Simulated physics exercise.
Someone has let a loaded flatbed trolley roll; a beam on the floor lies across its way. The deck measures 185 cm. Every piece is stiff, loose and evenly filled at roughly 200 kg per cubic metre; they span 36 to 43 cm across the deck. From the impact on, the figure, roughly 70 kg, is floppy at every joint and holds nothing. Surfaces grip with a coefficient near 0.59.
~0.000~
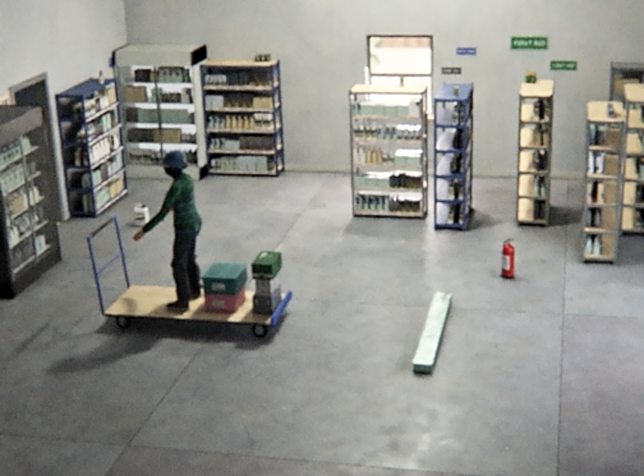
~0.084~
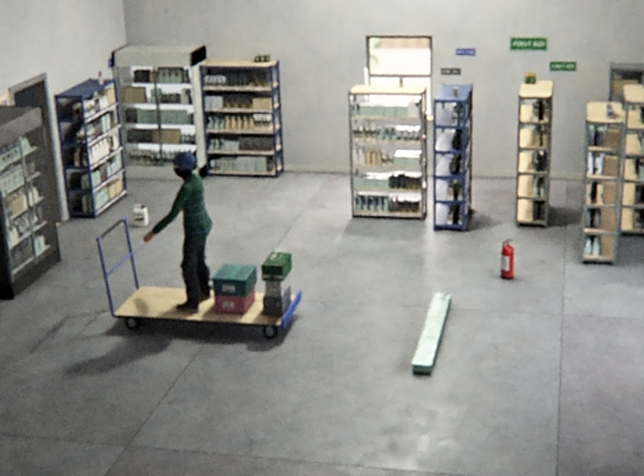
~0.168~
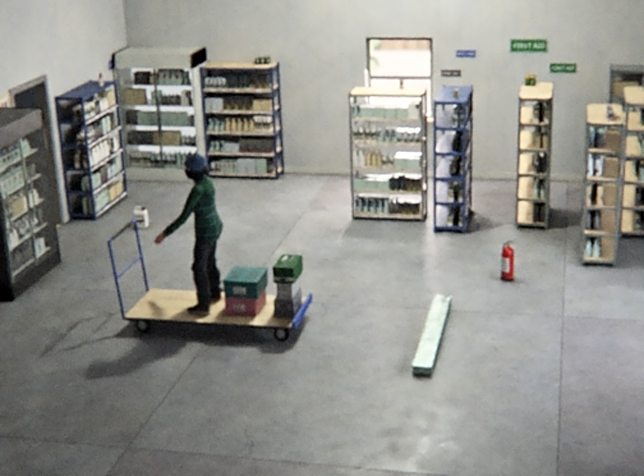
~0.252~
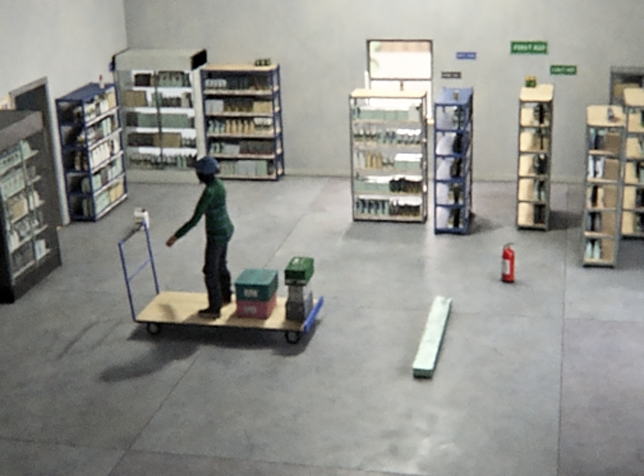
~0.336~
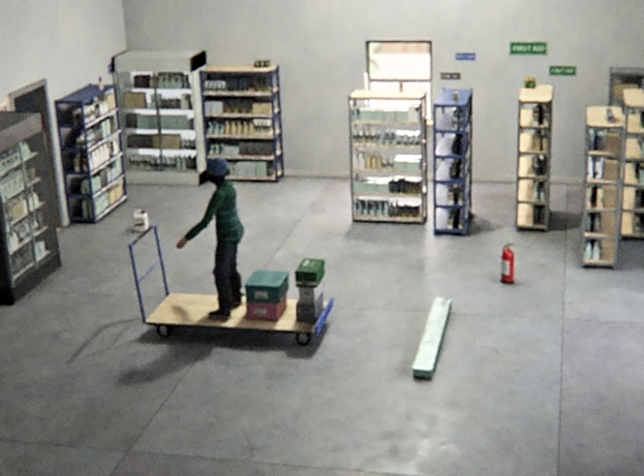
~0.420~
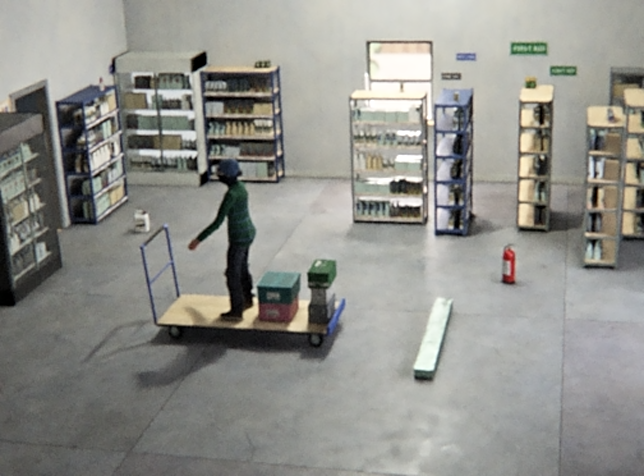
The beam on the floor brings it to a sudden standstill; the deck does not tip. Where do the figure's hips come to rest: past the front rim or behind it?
The figure's hips stay behind the front rim.
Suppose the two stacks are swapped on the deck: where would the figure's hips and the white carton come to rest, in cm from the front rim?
Then hips 40 behind, white 40 behind.
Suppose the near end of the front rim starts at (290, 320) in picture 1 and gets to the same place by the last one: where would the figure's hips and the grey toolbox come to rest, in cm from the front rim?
In that case hips 60 behind, grey 10 behind.
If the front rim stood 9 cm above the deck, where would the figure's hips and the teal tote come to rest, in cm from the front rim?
In that case hips 30 behind, teal 40 behind.
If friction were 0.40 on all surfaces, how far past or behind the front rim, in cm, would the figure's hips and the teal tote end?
Then hips 30 behind, teal 40 behind.
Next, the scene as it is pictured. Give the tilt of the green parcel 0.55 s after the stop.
Roughly 90° from upright.
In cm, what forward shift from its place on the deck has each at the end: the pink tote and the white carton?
About: Pink 15, white 45.
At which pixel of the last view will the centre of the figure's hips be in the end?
Near (406, 276).
After 1.15 s the deck stops.
After 1.40 s the figure's hips are 57 cm behind the rim, near (378, 254) in the last picture's view.
After 1.70 s the figure's hips are 29 cm behind the rim, near (406, 274) in the last picture's view.
After 2.15 s the figure's hips are 29 cm behind the rim, near (406, 276) in the last picture's view.
Final state at 3.1 s, past the rim, green parcel and white carton; behind it, teal tote, grey toolbox, pink tote and the figure's hips.
